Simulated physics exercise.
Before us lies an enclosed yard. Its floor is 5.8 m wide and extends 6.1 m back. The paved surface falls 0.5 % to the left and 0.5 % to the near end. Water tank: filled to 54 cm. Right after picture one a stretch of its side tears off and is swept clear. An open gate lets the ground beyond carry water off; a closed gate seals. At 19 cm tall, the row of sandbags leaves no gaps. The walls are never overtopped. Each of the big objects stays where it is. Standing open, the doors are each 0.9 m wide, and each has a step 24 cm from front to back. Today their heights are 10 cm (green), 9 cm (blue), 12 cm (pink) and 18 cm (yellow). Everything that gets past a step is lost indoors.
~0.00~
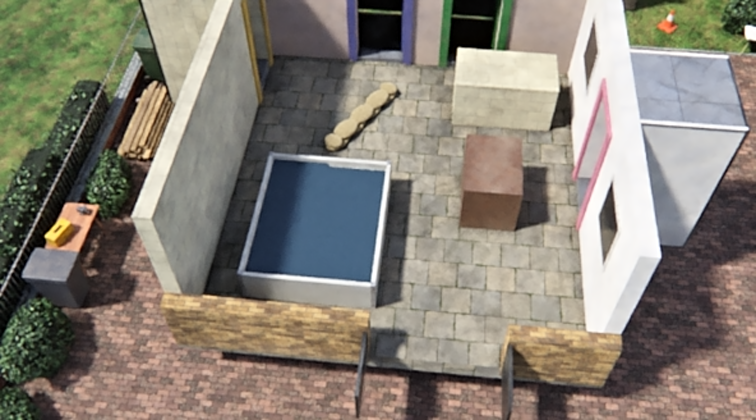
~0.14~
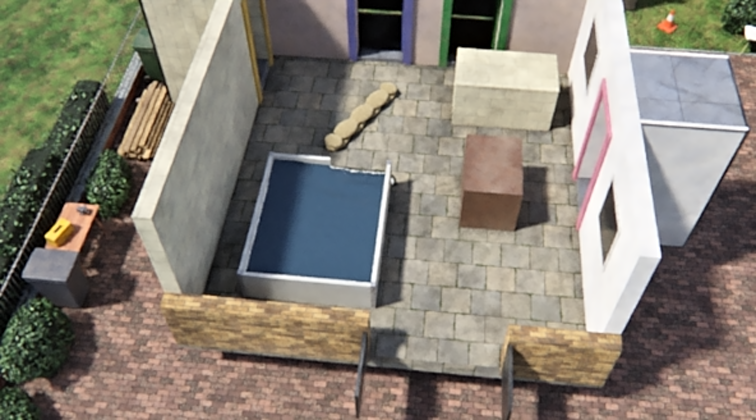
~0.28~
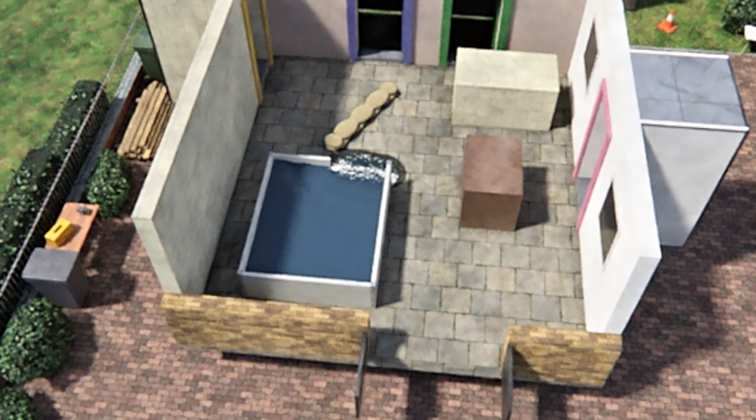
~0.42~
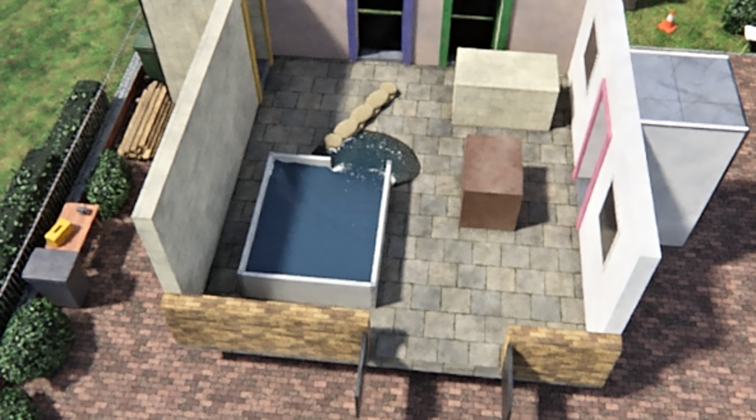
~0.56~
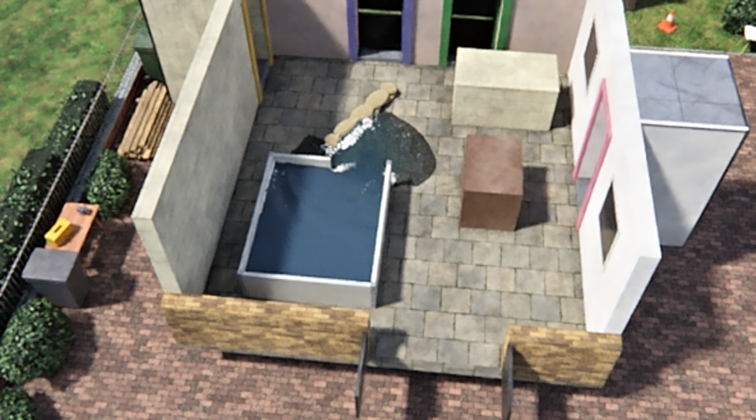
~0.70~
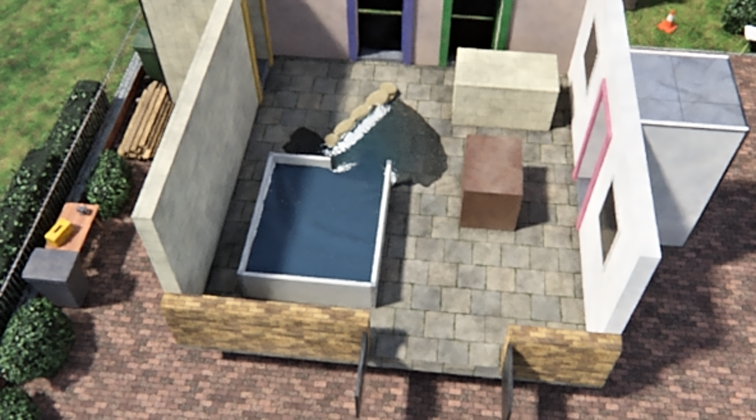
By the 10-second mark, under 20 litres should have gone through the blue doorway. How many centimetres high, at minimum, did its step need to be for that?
It needed to be about 6 cm high.
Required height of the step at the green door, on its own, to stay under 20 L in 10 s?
Green door - some 25 centimetres.
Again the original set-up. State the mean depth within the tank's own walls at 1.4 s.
About 42 cm.
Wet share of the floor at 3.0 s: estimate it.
Wet: Close to 45 %.
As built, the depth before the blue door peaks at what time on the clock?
At roughly 3.4 s.
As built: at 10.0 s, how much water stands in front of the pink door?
Depth: Near 6.5 cm.
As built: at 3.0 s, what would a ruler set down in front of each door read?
Lab note, depth in cm: Green 20; blue 9; pink 1; yellow 2.
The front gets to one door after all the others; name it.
That would be the pink door.
After 1.4 s water covers 20 % of the floor, deepest (30 cm) near (363, 179); it has not reached the blue door.
After 3.0 s water covers 45 % of the floor, deepest (30 cm) near (436, 70); 9 cm at the blue door, 0 litres in over its 9 cm step.
After 10.0 s water covers 90 % of the floor, deepest (13 cm) near (195, 324); 8 cm at the blue door, 4 litres in over its 9 cm step.
At the blue door as built, the water arrived by 2.0 s and peaked near 9 cm at 3.4 s.
Run again over the same 10 s with other heights there, 33 litres in over 5 cm, 8 litres over 8 cm. The limit of 20 litres is kept from about 6 cm up.
